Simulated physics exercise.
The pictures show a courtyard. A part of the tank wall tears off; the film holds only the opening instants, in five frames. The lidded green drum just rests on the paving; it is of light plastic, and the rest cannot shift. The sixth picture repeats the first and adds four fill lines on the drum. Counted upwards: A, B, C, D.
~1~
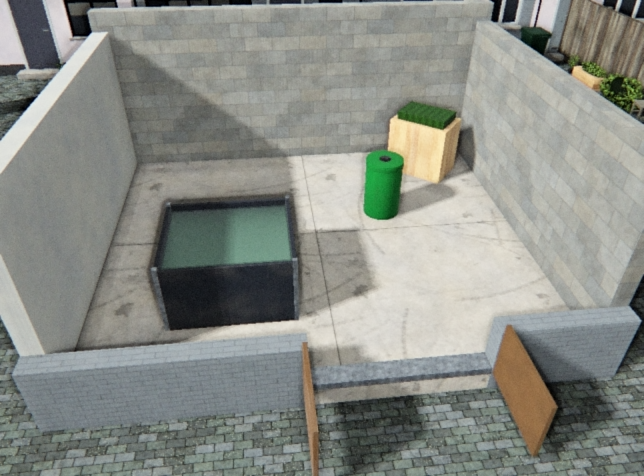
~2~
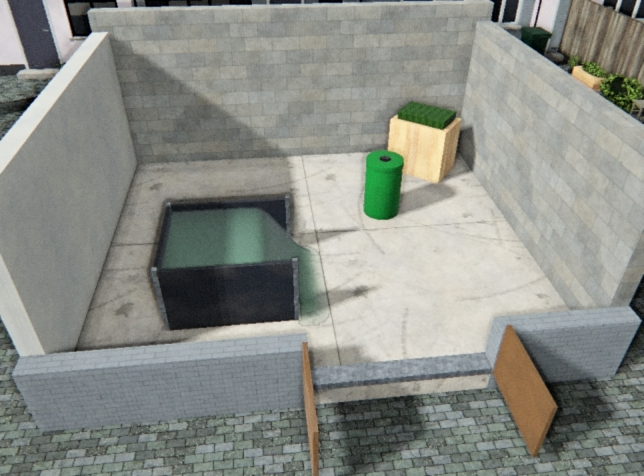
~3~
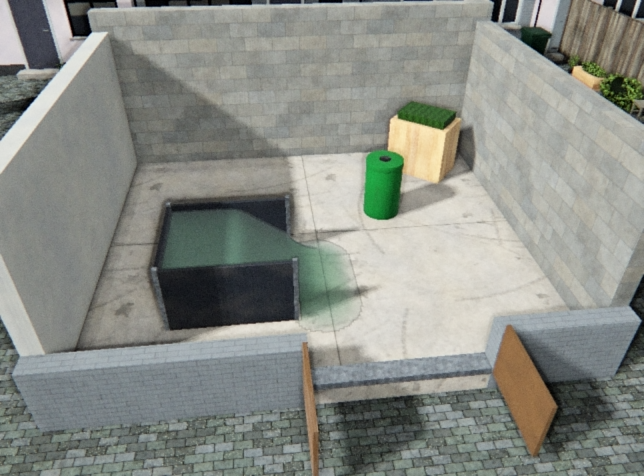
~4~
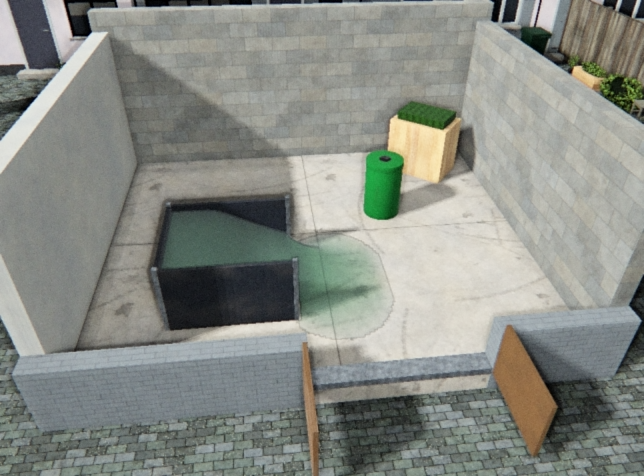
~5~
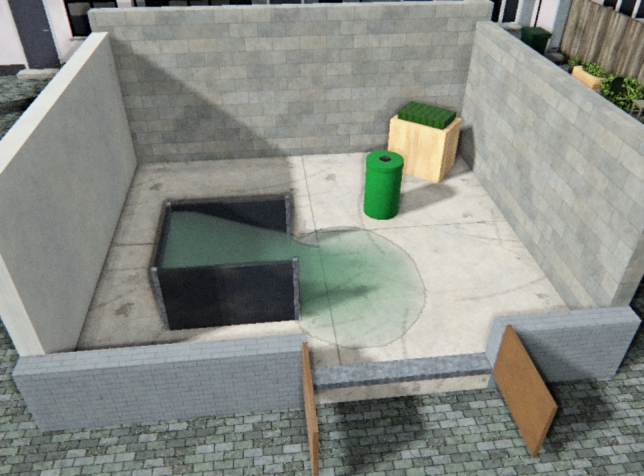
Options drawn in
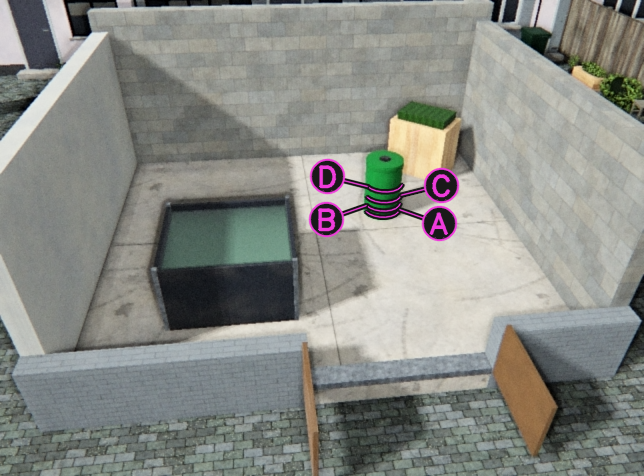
Greenish water pours out of the right side of a dark rectangular tank in a walled courtyard and spreads across the pale floor in a widening rounded pool, while the green drum and the planter behind it stay still.
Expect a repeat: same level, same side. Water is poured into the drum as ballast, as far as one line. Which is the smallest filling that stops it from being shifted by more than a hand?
Use mark B.
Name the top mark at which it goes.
A it is.
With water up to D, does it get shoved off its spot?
No, that is safe.
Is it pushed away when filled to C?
No, that is safe.
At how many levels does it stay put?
Three of them.
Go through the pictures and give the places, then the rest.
Lid of the green drum at (385, 159); tank full, its middle at (228, 237); open gate at (402, 328).
Water covers 2 % of the ground and is seen nearest the drum at (314, 254).
Water covers 5 % of the ground and is seen nearest the drum at (340, 250).
Water covers 8 % of the ground and is seen nearest the drum at (346, 238).
Lid of the green drum at (385, 159); water covers 12 % of the ground and is seen nearest the drum at (371, 234).
On the marked copy, A at (385, 217); B at (385, 211); C at (386, 202); D at (387, 191); from the bottom up A, B, C, D.
Choosing A, it is pushed about 3 times its own width away.
Choosing B, it does not move.
Choosing C, it does not move.
Choosing D, it does not move.
